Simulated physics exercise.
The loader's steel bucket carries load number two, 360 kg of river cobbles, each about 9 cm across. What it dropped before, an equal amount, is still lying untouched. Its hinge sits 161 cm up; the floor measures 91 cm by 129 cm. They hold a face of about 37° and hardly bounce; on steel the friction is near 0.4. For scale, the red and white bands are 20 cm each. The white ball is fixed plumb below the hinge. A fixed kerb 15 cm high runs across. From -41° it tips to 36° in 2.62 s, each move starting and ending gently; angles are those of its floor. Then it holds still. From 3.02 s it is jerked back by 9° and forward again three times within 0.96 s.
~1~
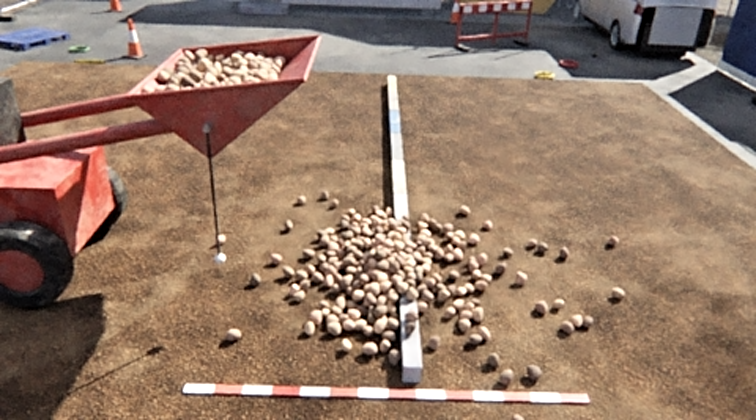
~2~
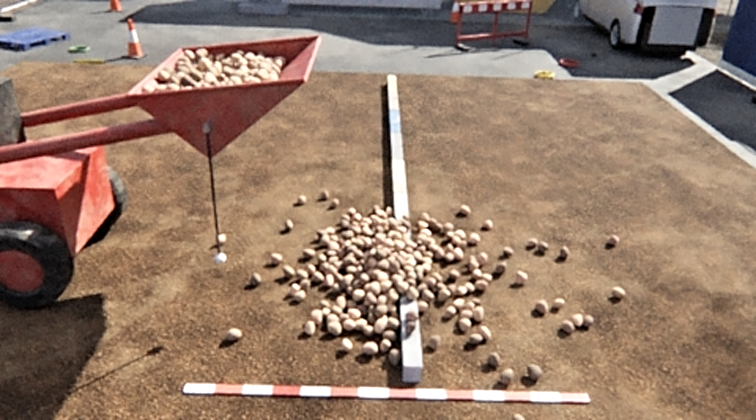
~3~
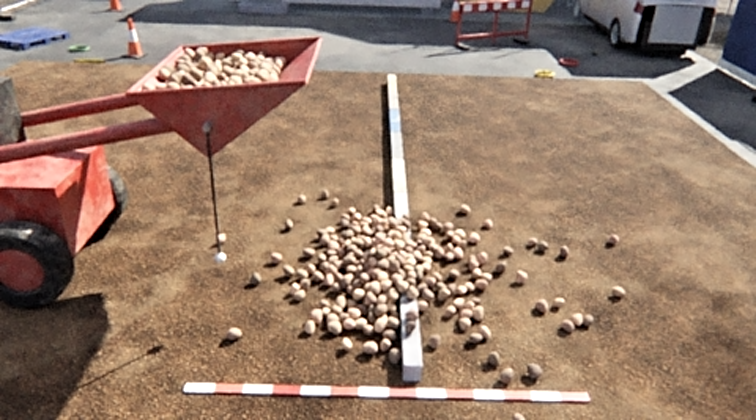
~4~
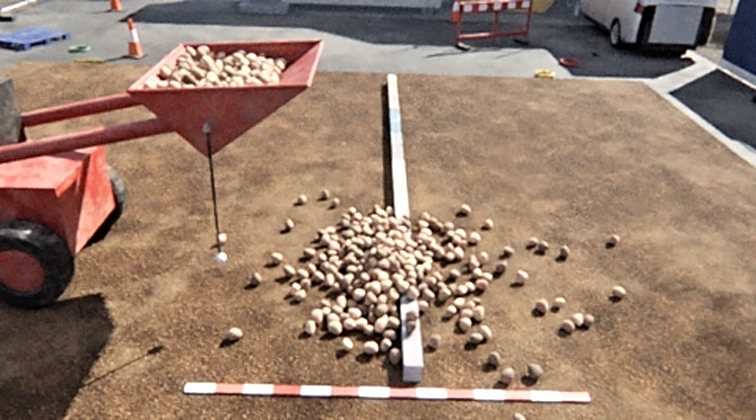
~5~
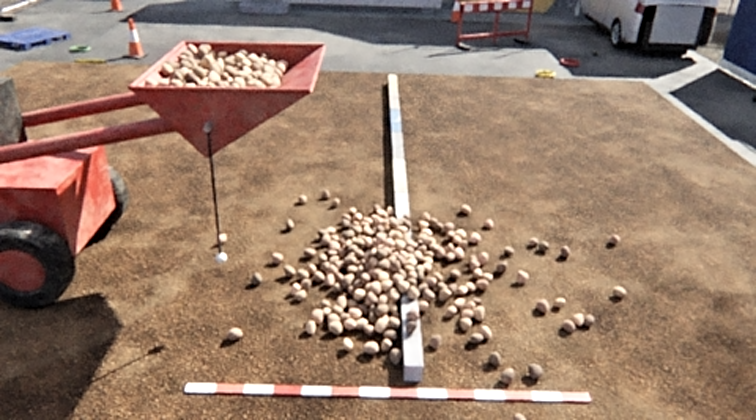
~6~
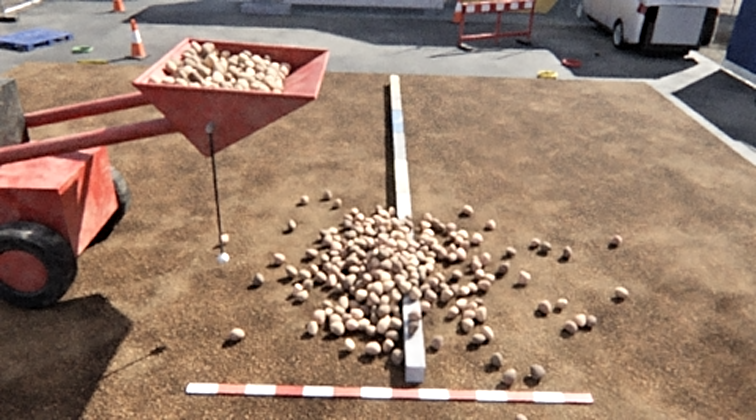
A red loader bucket full of rounded stones tilts slightly above a scattered stone pile.
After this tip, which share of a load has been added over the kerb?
Some 4 per cent is added.
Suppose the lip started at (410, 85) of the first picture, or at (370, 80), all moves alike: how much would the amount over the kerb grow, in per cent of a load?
About 100 and 65 per cent.
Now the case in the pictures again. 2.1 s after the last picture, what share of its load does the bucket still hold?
Roughly 15 per cent is still inside.
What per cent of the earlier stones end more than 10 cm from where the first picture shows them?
Roughly 5 per cent of them.
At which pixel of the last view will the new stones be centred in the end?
Near (351, 260).
Then, 1.4 s after the last picture the floor is at 24°; in per cent of one load, 99 in the bucket, 77 on this side of the kerb, 24 over the kerb; the foremost stones are at (577, 275).
Then, 2.1 s after the last picture the floor is at 36°; in per cent of one load, 17 in the bucket, 159 on this side of the kerb, 24 over the kerb; the foremost stones are at (577, 275).
Then, 3.8 s after the last picture the floor is at 36°; in per cent of one load, 0 in the bucket, 172 on this side of the kerb, 28 over the kerb; the foremost stones are at (577, 275).
Then, 6.6 s after the last picture the floor is at 36°; in per cent of one load, 0 in the bucket, 172 on this side of the kerb, 28 over the kerb; the foremost stones are at (577, 275). Net gain over the kerb, 4.
